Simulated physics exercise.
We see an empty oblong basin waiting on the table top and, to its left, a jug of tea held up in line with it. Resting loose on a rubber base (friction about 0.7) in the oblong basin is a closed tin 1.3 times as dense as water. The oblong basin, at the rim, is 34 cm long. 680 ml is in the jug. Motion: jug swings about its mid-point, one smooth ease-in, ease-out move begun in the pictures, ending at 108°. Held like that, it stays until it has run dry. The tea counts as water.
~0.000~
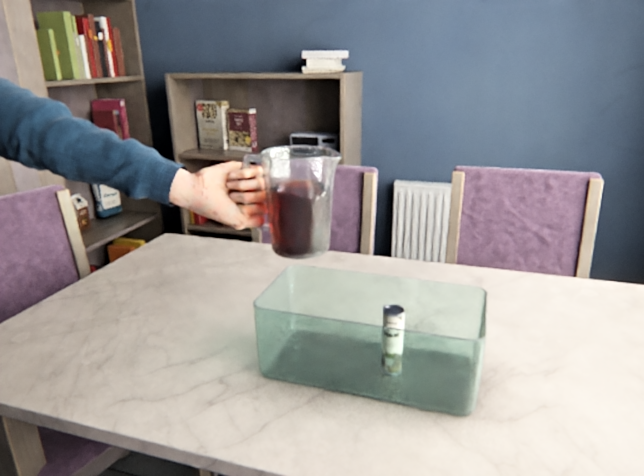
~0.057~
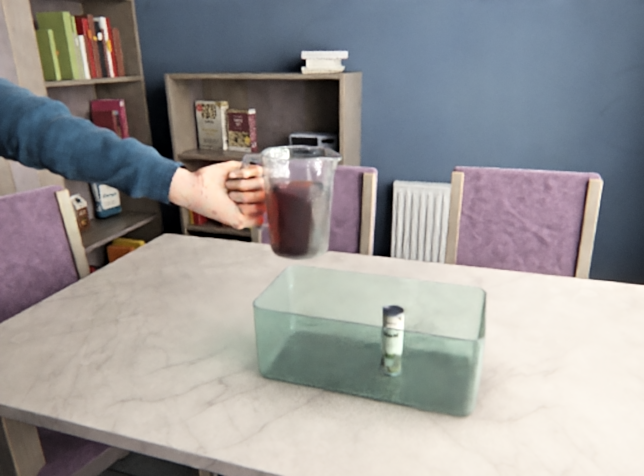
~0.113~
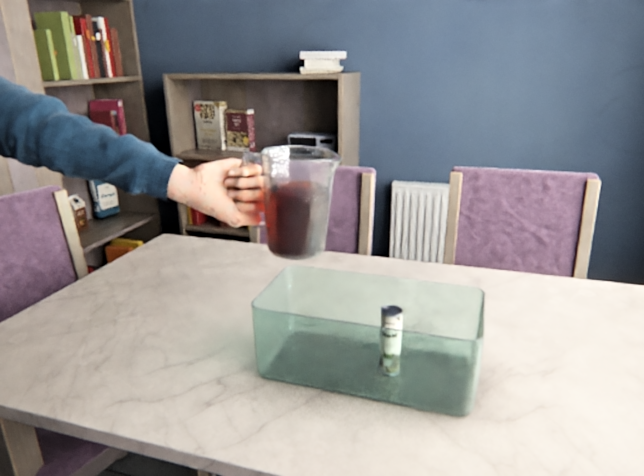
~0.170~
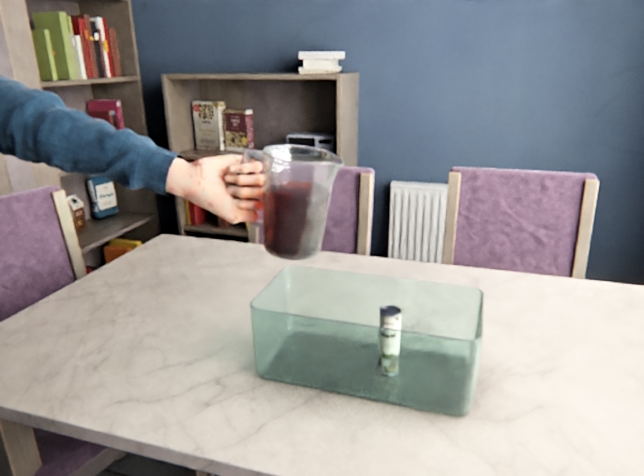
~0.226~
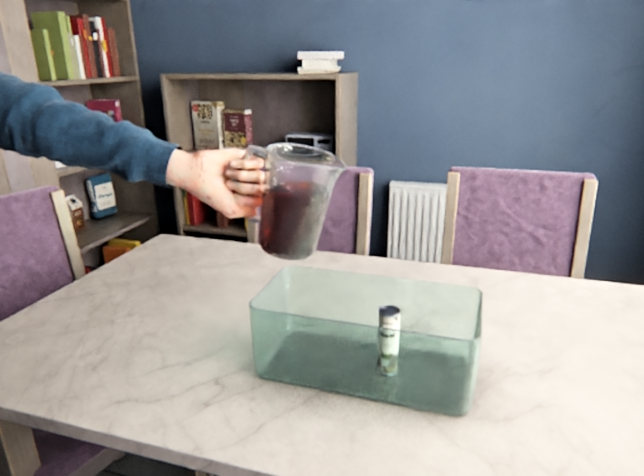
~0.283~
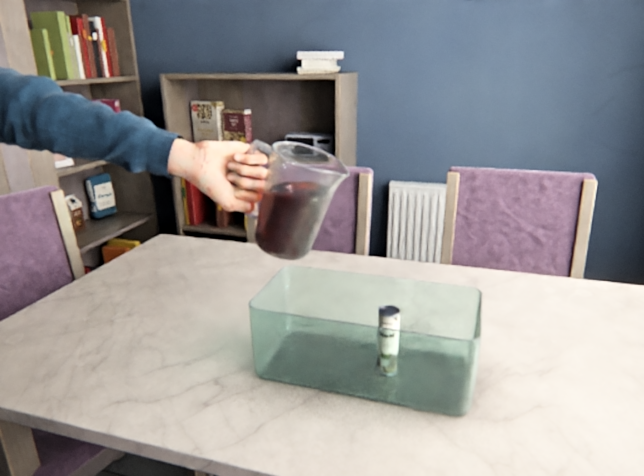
A hand in a blue sleeve held a clear jug of dark reddish liquid above a greenish see-through basin with a small tin inside, and slowly tilted the jug to the right.
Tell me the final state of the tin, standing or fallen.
It tilts over.
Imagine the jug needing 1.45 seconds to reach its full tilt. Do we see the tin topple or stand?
Outcome - the tin comes down.
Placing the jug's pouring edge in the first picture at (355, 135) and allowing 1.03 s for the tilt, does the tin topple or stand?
Then the tin remains standing.
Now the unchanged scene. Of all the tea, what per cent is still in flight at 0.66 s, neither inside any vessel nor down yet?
About 8 per cent.
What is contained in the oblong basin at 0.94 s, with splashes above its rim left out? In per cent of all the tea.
Some 42 per cent.
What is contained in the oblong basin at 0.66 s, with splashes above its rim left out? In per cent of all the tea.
I'd put it near 0 percent.
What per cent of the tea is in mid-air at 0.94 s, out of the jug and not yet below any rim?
About 22 percent.
After 0.66 s the tilt is 76° and 92 per cent is still to pour; the tin stands where it began.
After 0.94 s the tilt is 105° and 35 per cent is still to pour; the tin stands where it began.
After 1.23 s the tilt is 108° and 2 per cent is still to pour; the tin leans 31°.
After 1.55 s the tilt is 108° and 0 per cent is still to pour; the tin lies on its side.
In the end the tin lies on its side.
